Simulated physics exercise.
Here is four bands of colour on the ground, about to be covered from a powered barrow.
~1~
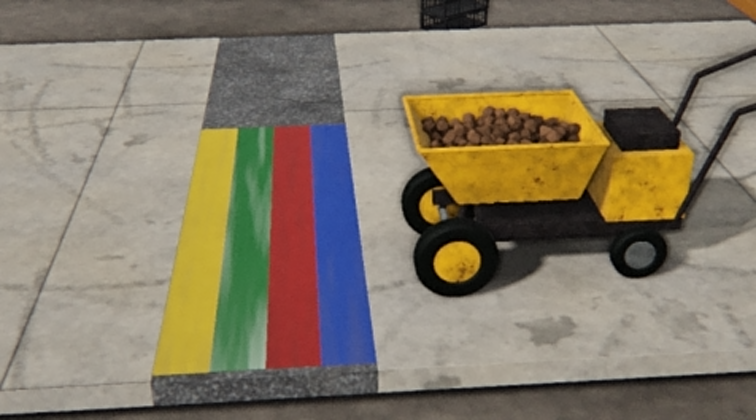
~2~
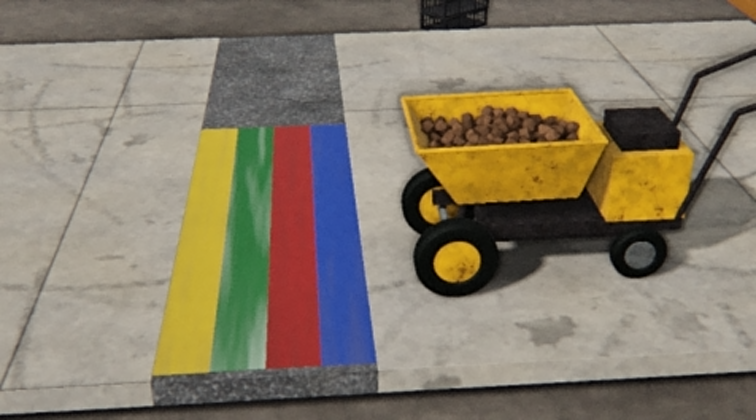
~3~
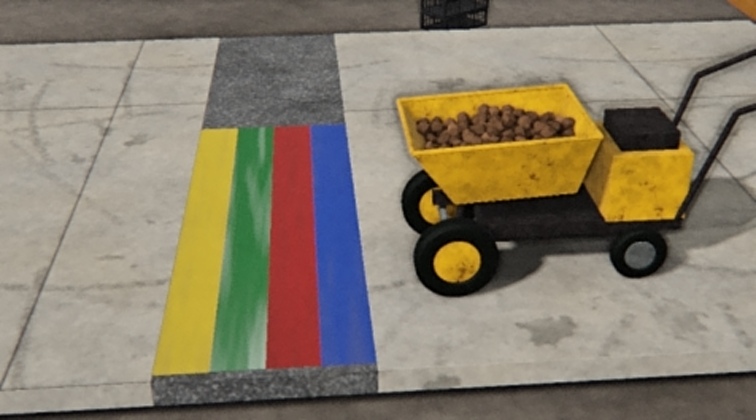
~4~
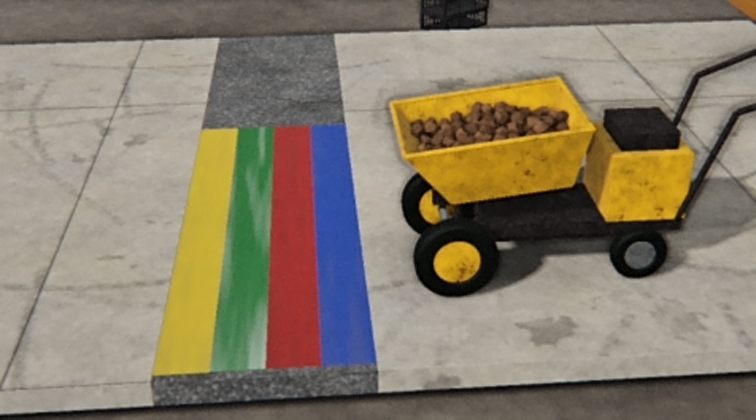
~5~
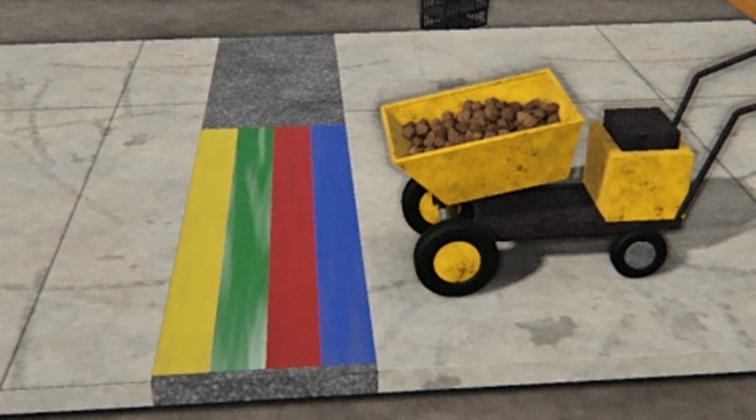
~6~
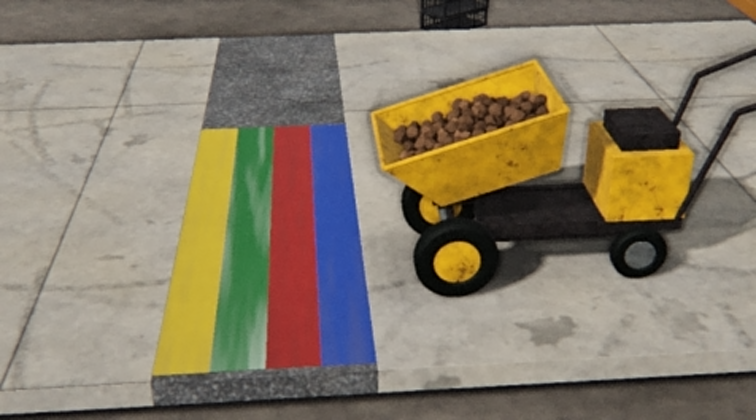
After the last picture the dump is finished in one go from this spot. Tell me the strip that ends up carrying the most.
Red.
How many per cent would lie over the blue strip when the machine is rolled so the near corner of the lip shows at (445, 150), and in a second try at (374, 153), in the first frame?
That comes to some 30 in a hundred for the first try and some 0 in a hundred for the second.
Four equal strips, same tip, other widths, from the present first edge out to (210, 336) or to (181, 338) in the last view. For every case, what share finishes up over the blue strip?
Roughly 0 per cent first, then 10 per cent.
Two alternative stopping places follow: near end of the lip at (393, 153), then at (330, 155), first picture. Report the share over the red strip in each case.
Result: 30 in a hundred, then 0 in a hundred.
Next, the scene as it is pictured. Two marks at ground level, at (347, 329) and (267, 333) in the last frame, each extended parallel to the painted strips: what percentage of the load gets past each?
Estimate: 90 % and 40 %, respectively.
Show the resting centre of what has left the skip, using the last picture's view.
At about (272, 266), give or take.
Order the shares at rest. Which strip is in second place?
Just behind the leader sits green.
Soon, skip tipped steeply; all in the skip.
A while on, skip tipped right over; most in the skip; a stray few over the blue strip; about a quarter over the red strip; a stray few over the green strip; a stray few falling.
Towards the end, skip tipped right over; about a quarter in the skip; a small part over the blue strip; about a third over the red strip; about a quarter over the green strip; a small part over the yellow strip; a stray few off the paint.
Finally, skip tipped right over; a small part in the skip; a small part over the blue strip; about a third over the red strip; about a quarter over the green strip; a small part over the yellow strip; a small part off the paint.
